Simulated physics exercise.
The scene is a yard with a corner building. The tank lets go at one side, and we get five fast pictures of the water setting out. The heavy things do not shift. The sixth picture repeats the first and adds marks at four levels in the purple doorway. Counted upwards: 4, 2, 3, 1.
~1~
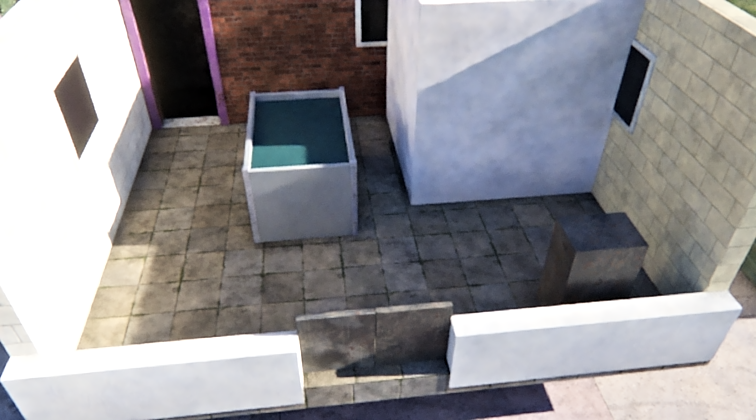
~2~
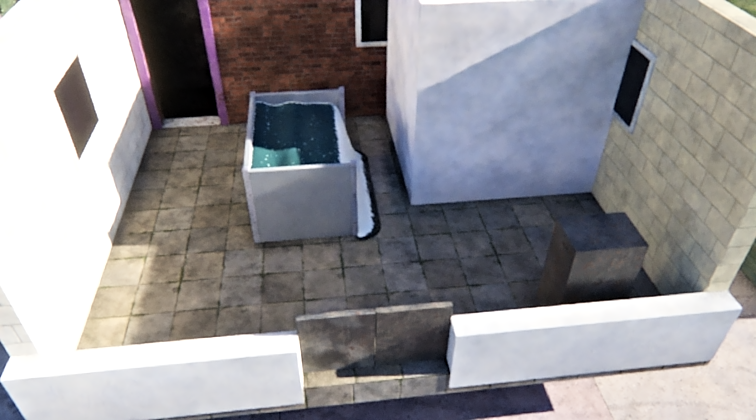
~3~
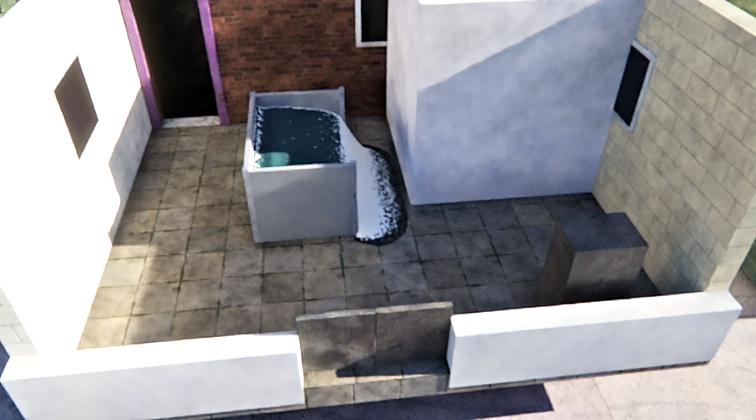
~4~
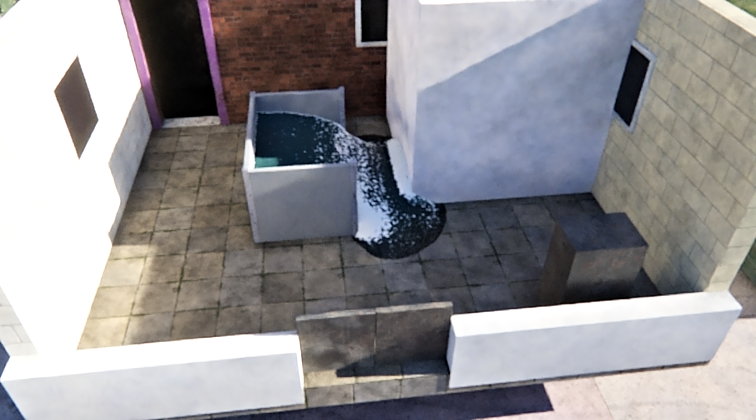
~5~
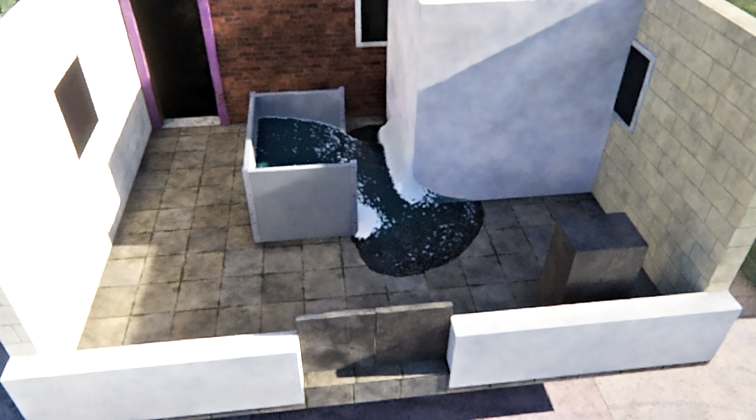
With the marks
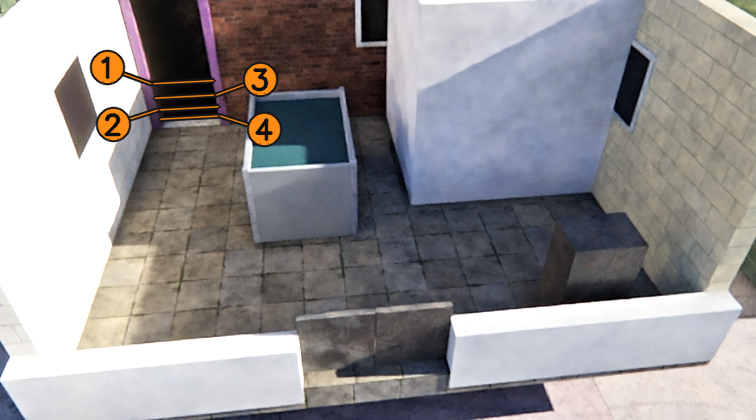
In a walled yard, water pours from a tank's right side and spreads across the paving.
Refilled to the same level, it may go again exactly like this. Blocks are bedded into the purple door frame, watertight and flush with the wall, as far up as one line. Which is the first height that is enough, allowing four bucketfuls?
Take 4.
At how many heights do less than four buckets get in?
All of the four.
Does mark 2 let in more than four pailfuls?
No, that is safe.
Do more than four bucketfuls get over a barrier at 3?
No, that is safe.
On the marked copy, 1 at (182, 82); 2 at (188, 108); 3 at (185, 96); 4 at (190, 117); from the bottom up 4, 2, 3, 1.
Choosing 1, nothing gets over.
Choosing 2, nothing gets over.
Choosing 3, nothing gets over.
Choosing 4, a splash gets over, under a bucket.
